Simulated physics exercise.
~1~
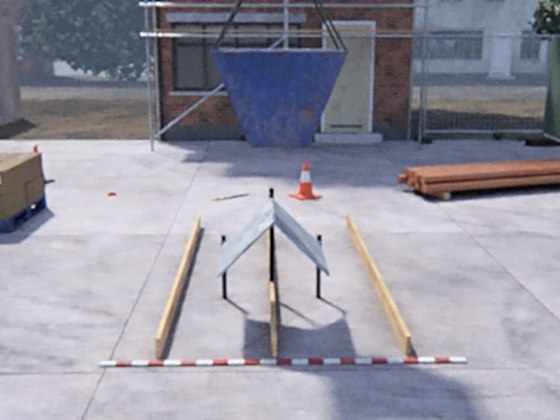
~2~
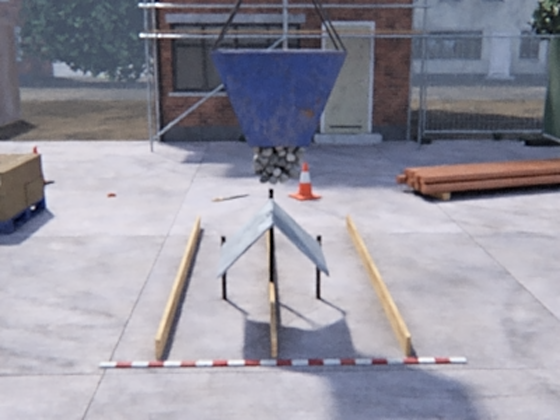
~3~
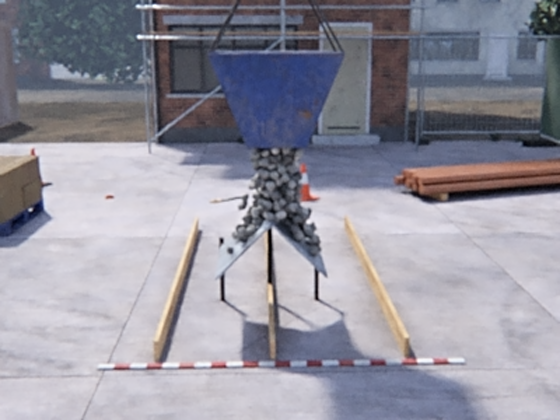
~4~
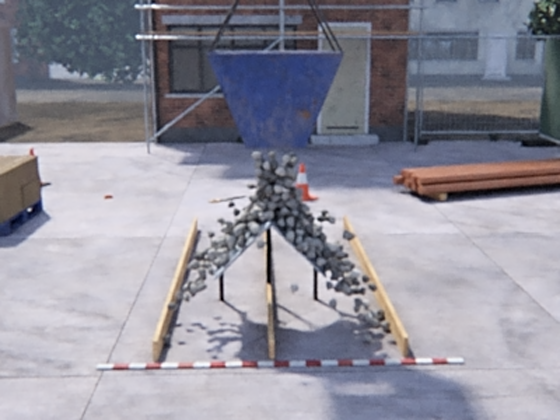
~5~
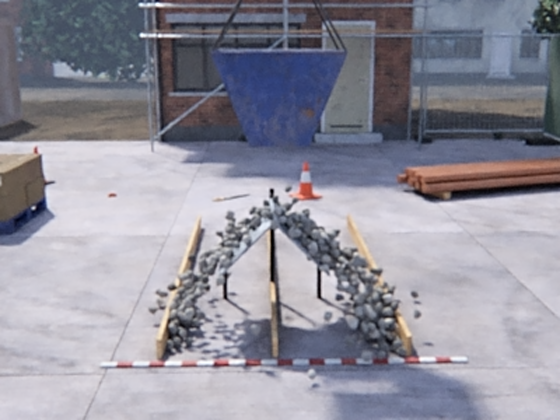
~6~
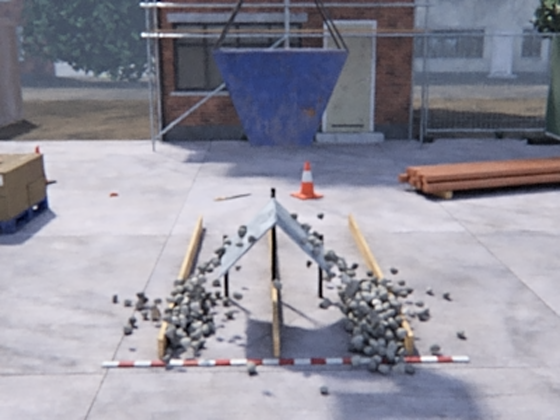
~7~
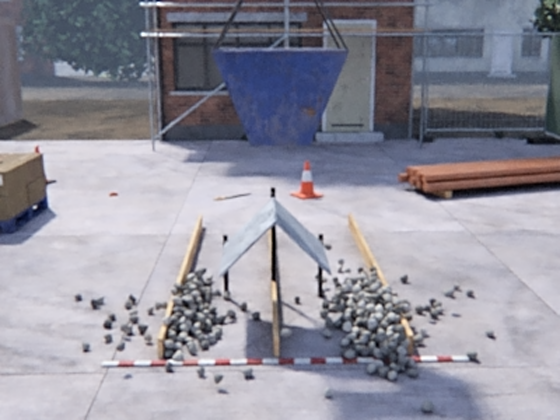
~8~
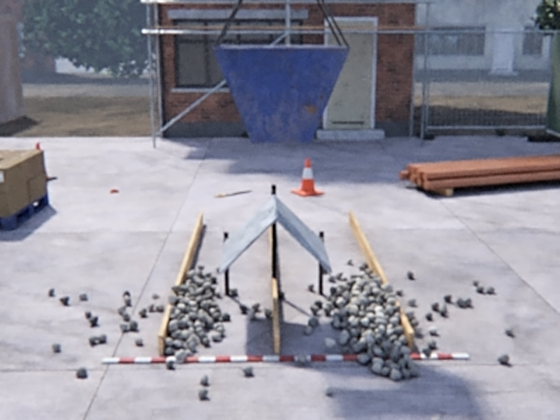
Grey stones drop from a blue hopper, split over sloping steel, and settle mostly right.
